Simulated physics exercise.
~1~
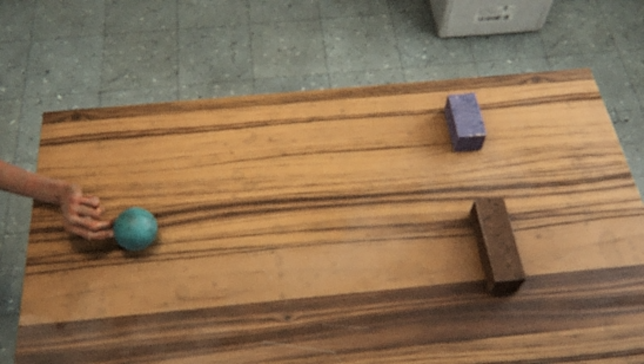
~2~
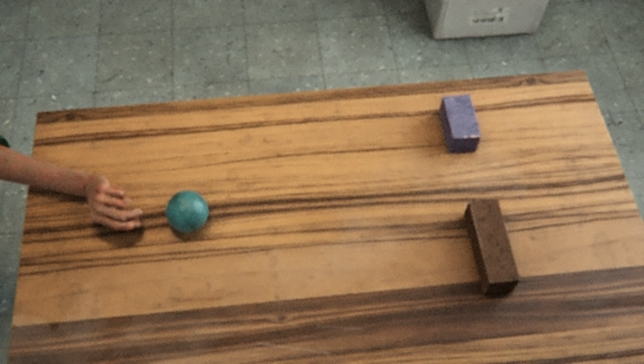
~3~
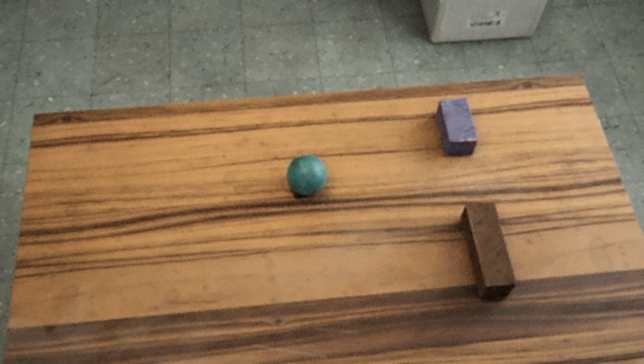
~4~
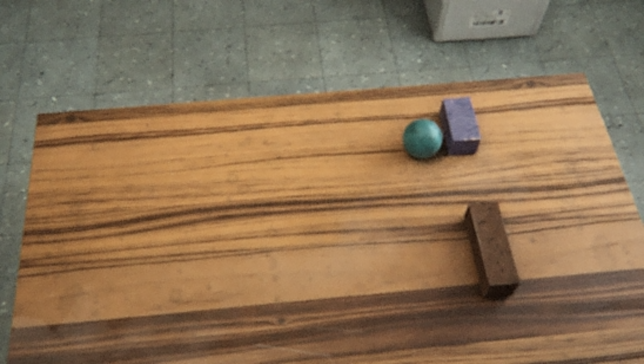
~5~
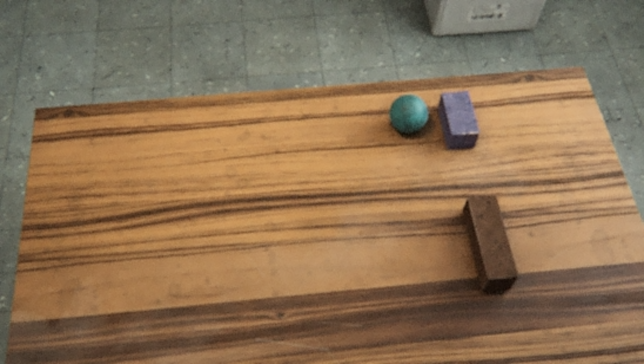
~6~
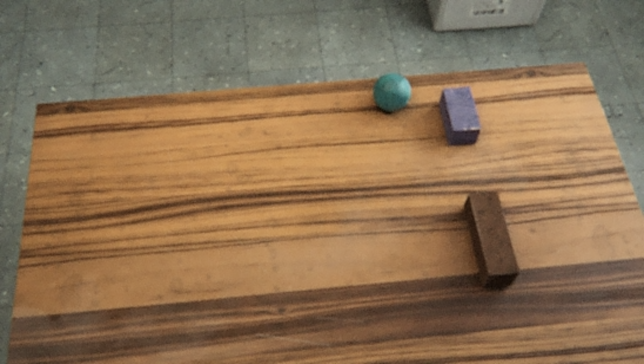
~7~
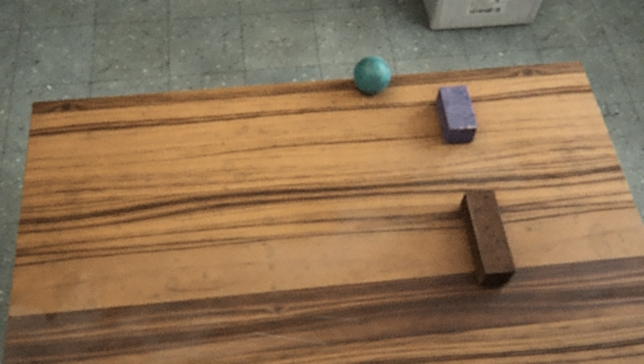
A turquoise ball, released by a hand at the left of a wooden table, rolls right and slightly upward until it hits a blue block, missing the gap above the brown brick, then rebounds up and left and ends near the table's far edge.
